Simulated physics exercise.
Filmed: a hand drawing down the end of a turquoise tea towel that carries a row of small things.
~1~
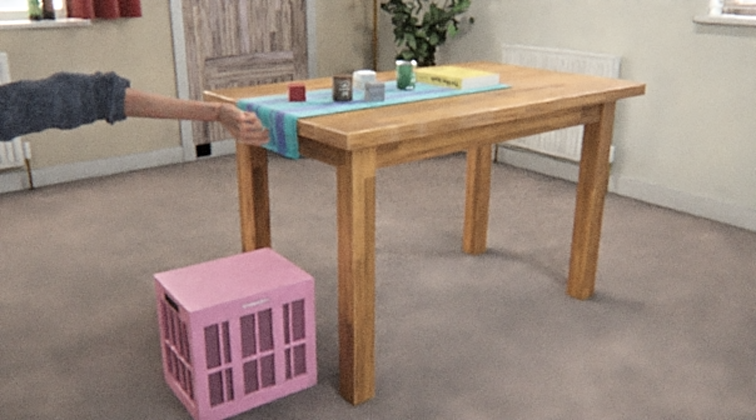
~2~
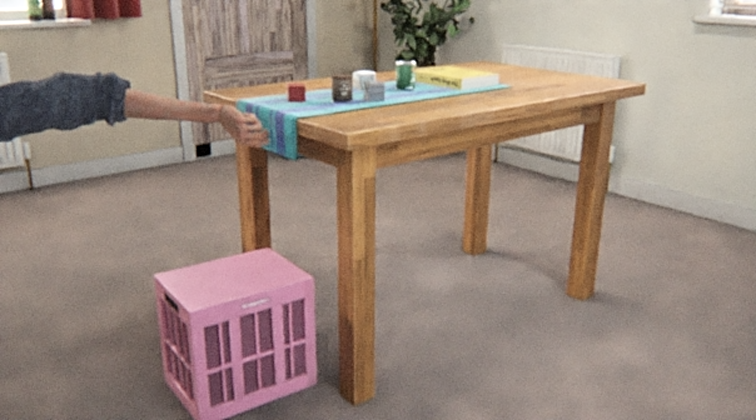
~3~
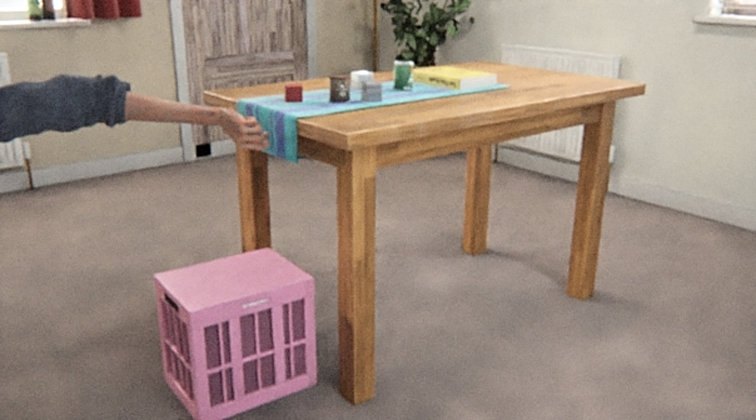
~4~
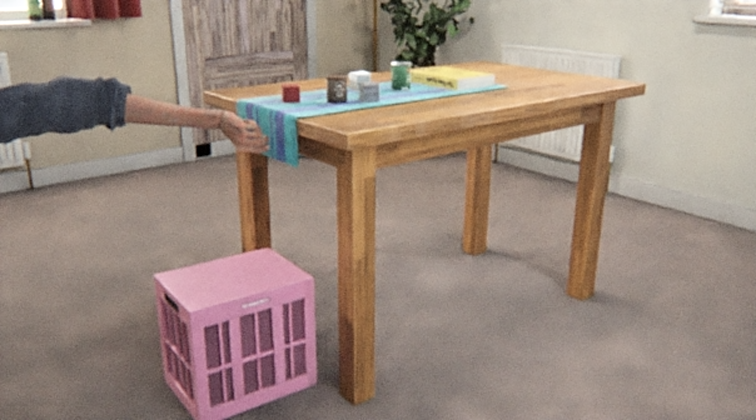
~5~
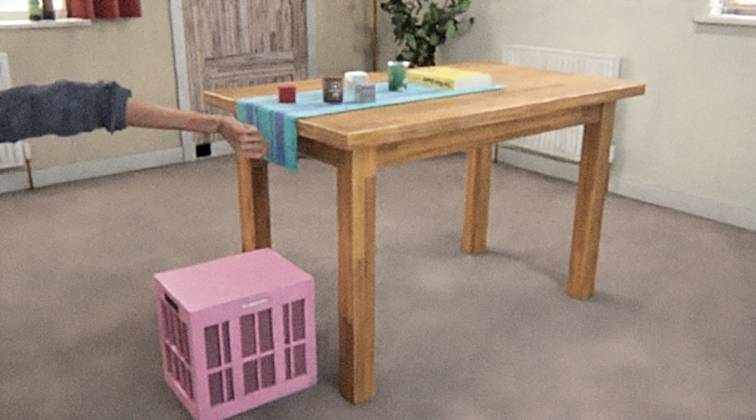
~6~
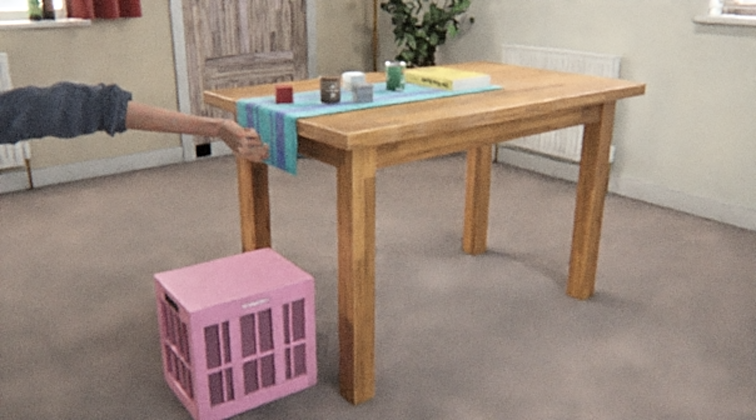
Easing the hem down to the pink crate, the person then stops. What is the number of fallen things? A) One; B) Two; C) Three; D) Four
C, three.
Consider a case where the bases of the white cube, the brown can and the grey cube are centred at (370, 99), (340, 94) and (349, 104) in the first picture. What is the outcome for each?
The white cube ends up knocked off, the brown can ends up knocked off, the grey cube ends up knocked off.
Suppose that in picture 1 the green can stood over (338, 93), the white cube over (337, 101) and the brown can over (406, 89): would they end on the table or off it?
The green can ends up off; the white cube ends up off; the brown can stays put.
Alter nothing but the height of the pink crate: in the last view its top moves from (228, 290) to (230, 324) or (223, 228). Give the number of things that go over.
Numbers: 4; 1.
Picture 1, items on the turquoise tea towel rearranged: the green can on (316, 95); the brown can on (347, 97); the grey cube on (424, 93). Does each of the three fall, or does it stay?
As for the green can, it goes off; the brown can goes off; the grey cube stays aboard.
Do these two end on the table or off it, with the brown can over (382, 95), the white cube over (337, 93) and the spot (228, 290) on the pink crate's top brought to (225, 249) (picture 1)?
The brown can stays on, the white cube survives.
A little later, hem near (268, 215); red cube gone.
Next, hem on the crate; red cube, brown can and grey cube gone.
When it is over, hem on the crate; red cube, brown can and grey cube gone. Over the edge go three.
